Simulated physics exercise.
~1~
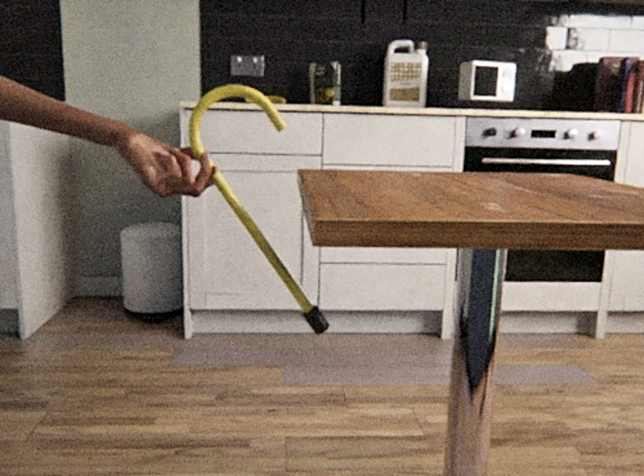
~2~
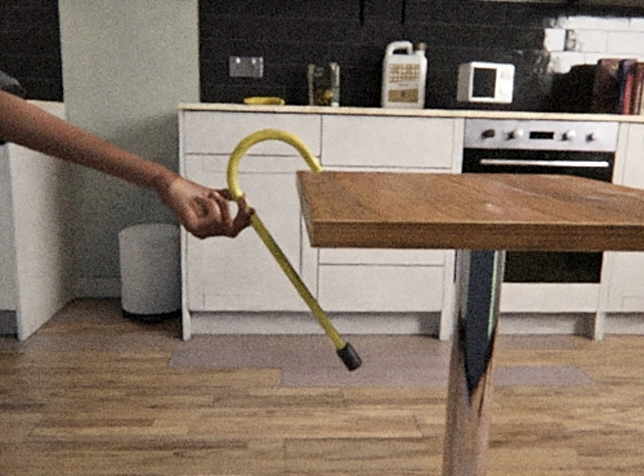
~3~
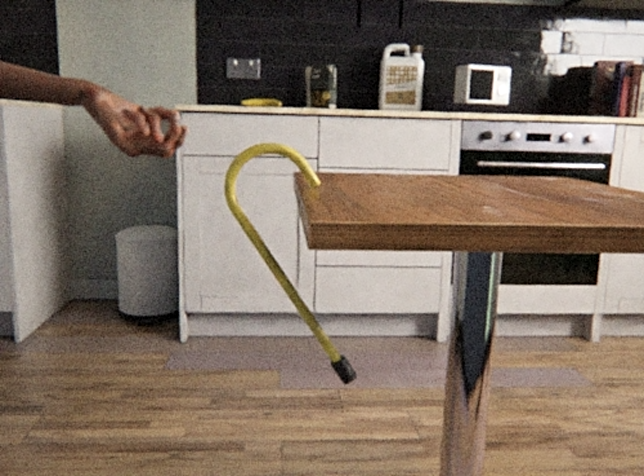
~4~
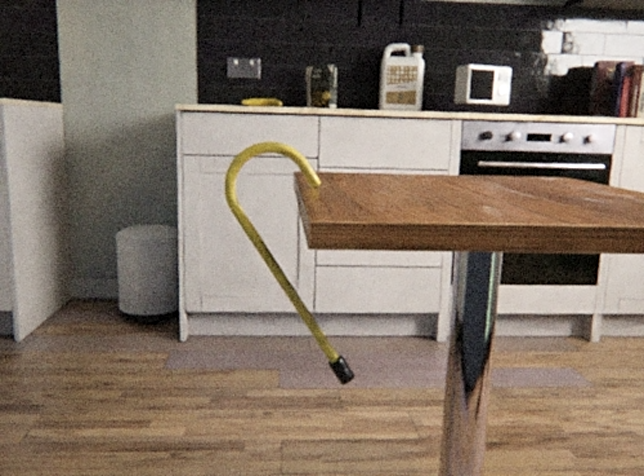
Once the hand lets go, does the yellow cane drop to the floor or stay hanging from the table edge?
The yellow cane stays hanging from the table edge by its crook after the hand lets go.
In a kitchen, a hand hooks a yellow cane on a table edge, where it stays.
